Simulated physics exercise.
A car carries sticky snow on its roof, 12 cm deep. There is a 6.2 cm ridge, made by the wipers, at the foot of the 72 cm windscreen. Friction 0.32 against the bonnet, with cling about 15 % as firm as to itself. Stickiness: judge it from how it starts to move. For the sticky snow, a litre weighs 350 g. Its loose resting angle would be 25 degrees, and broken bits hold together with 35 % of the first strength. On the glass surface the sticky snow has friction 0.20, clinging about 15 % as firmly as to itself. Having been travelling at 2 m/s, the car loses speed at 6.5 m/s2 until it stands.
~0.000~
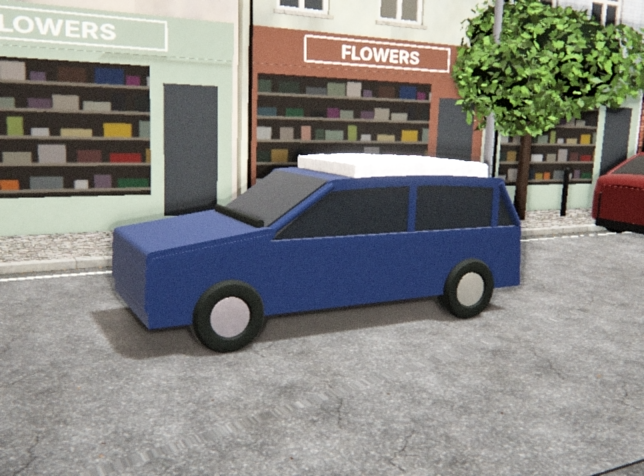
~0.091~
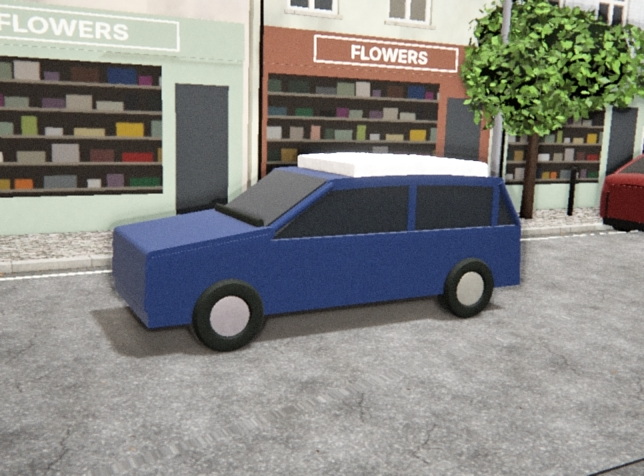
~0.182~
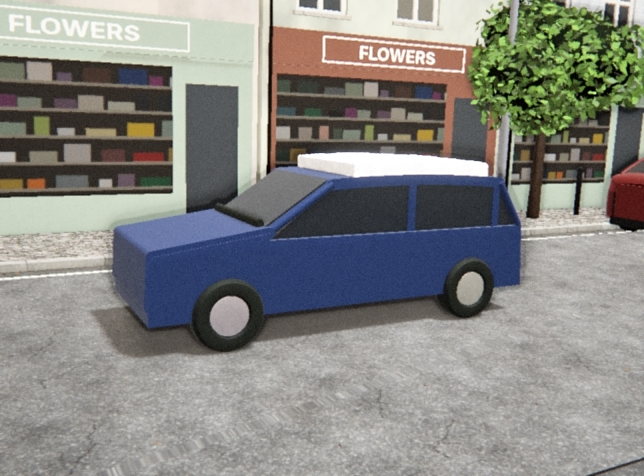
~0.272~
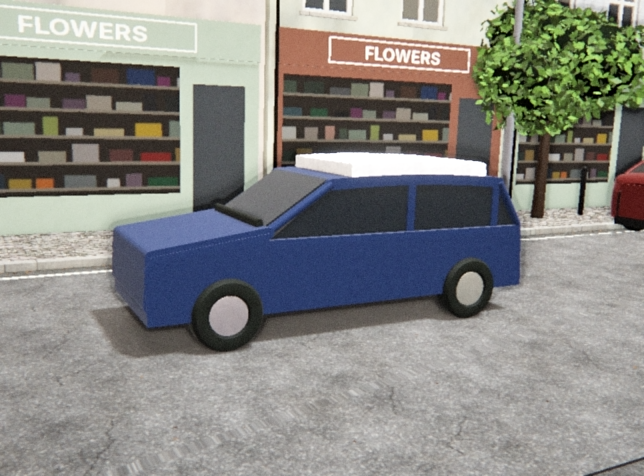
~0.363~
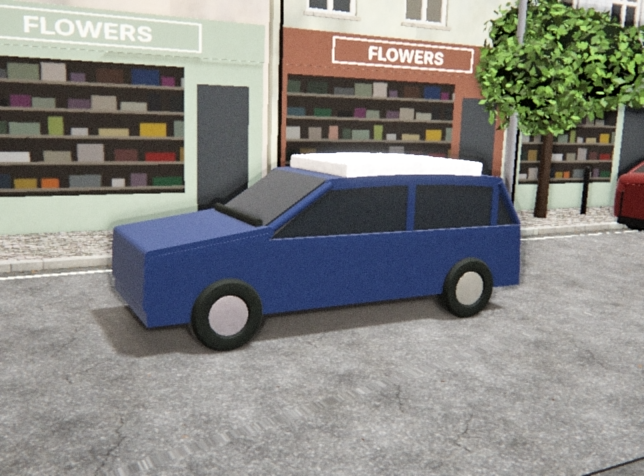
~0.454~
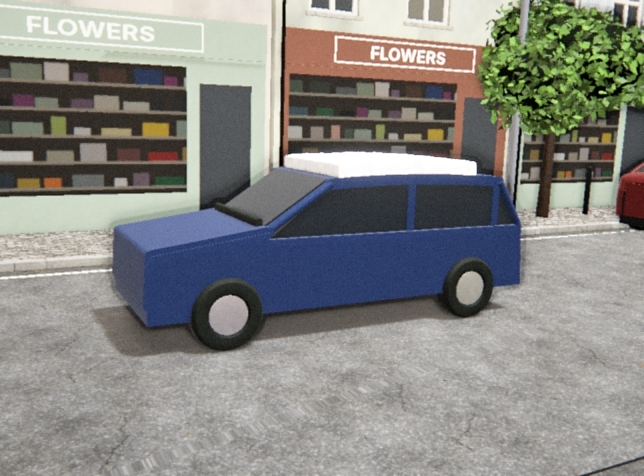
At the start, a blue car with a slab of white snow on its roof rolls left past flower shops and a tree, the view keeping pace with it. The shopfronts drift right more and more slowly as the car slows, and then the snow slides slightly forward toward the windscreen.
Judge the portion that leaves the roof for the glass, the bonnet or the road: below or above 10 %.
Outcome: Exceeding 10 %.
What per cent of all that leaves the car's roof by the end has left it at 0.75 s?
Close to 50 percent.
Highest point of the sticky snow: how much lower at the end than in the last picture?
The gap comes to some 0 centimetres.
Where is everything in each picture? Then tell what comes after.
The first frame shows front end of the sticky snow at (355, 171).
The second frame shows front end of the sticky snow at (355, 166).
The third frame shows front end of the sticky snow at (355, 166).
The fourth frame shows front end of the sticky snow at (352, 166), its middle shifted 2.1 cm.
The fifth frame shows front end of the sticky snow at (347, 166), its middle shifted 7.1 cm.
The sixth frame shows front end of the sticky snow at (339, 169), its middle shifted 15 cm.
By 0.75 s, 90 % of the snow is on the roof, 10 % on the glass, none on the bonnet and none has gone off the nose.
By 1.10 s, 81 % of the snow is on the roof, 19 % on the glass, none on the bonnet and none has gone off the nose.
By 1.46 s, 81 % of the snow is on the roof, 14 % on the glass, 5 % on the bonnet and none has gone off the nose.
By 1.81 s, 81 % of the snow is on the roof, 7 % on the glass, 13 % on the bonnet and none has gone off the nose.
By 2.50 s, at the end, 81 % of the snow is on the roof, 5 % on the glass, 14 % on the bonnet and none has gone off the nose.
